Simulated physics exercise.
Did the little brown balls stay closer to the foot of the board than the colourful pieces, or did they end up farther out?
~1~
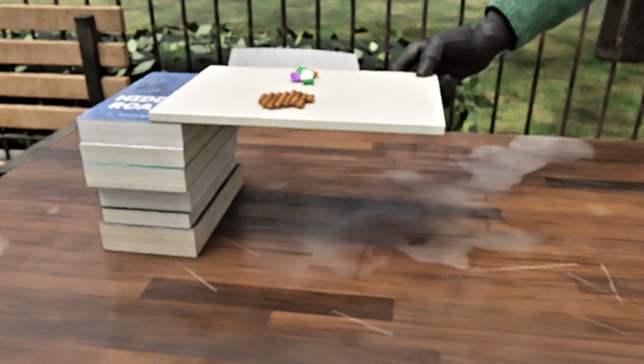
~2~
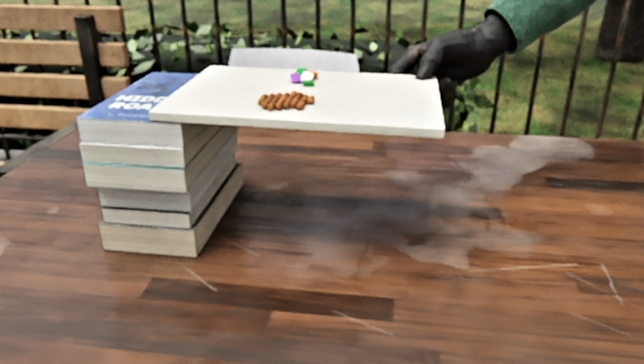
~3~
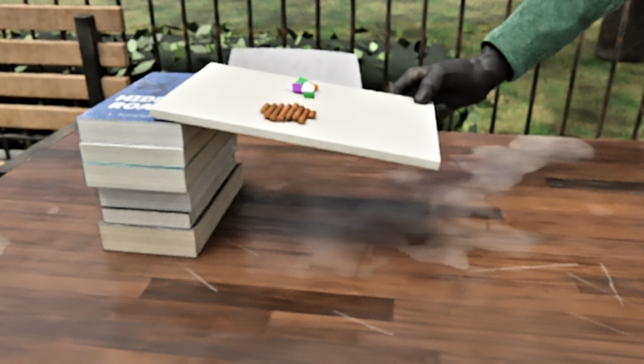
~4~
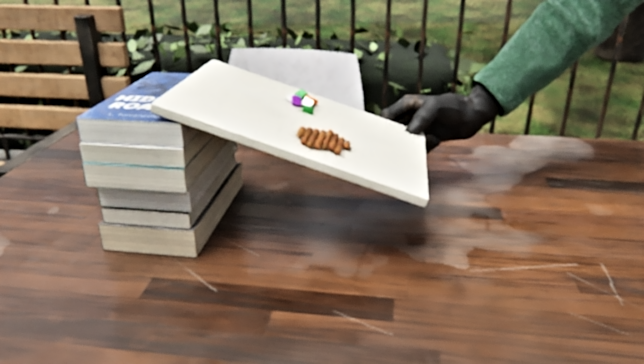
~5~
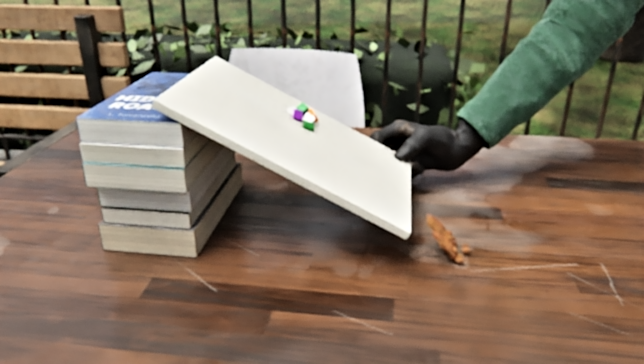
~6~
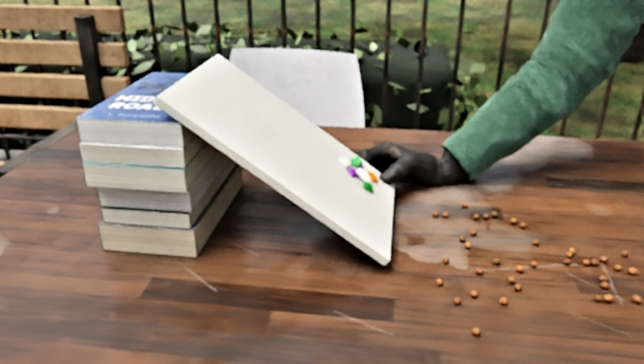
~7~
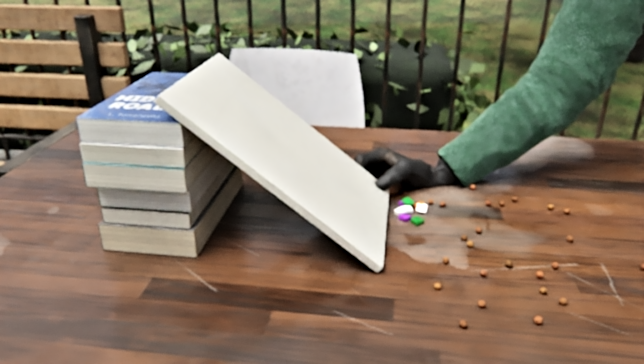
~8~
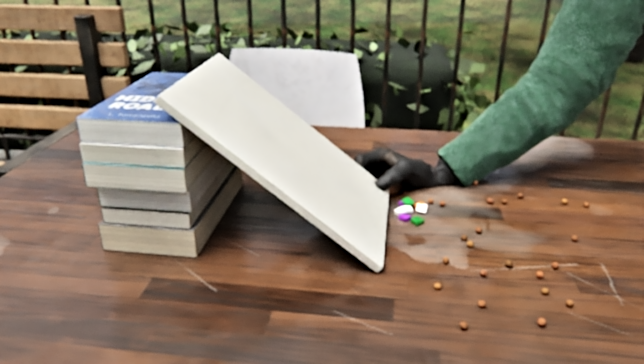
The brown balls ended up farther out, scattered across the table, while the colourful pieces came to rest near the foot of the board.
